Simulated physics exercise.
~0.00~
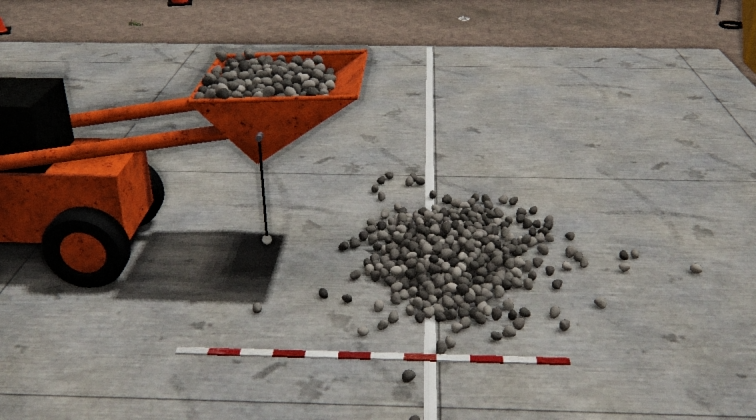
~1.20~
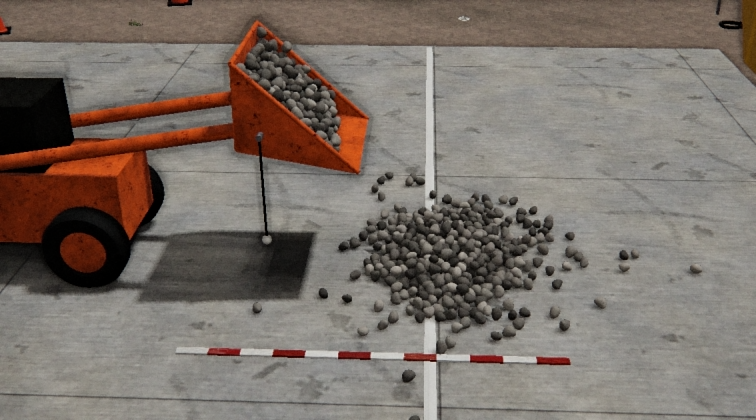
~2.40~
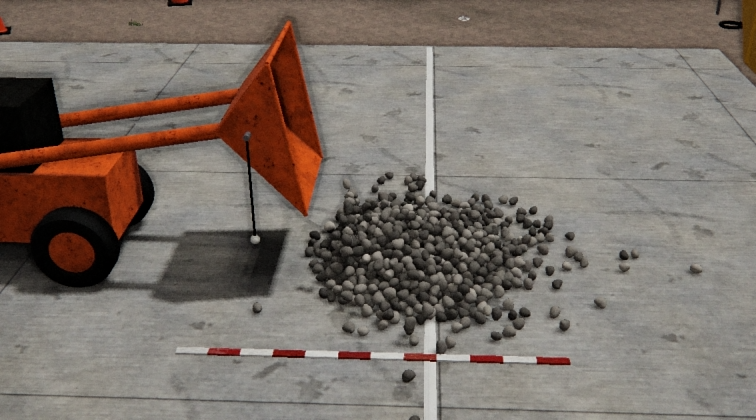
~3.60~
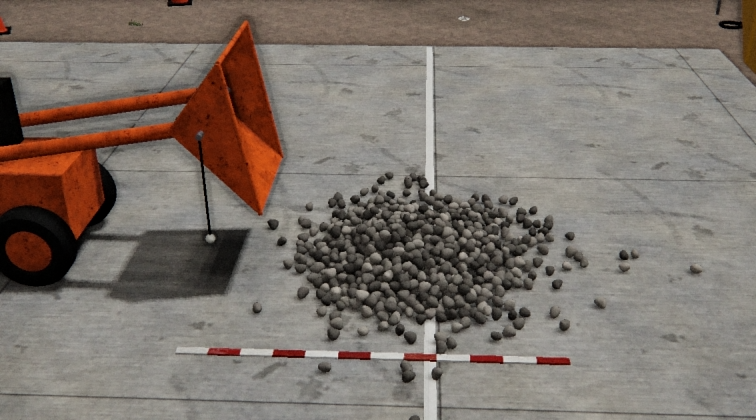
An orange loader with black wheels stands at the left of a grey concrete floor, its raised bucket full of rounded grey stones, seen from above by a still camera. A heap of similar stones lies across a white painted line, behind a red-and-white striped staff, and a white ball hangs below the bucket. The bucket tips forward to the right, and its stones slide out onto the near side of the heap. Emptied, it stays steeply tilted as the loader rolls back to the left. The heap ends broader, spread mostly left of the line, with scattered stones around it.
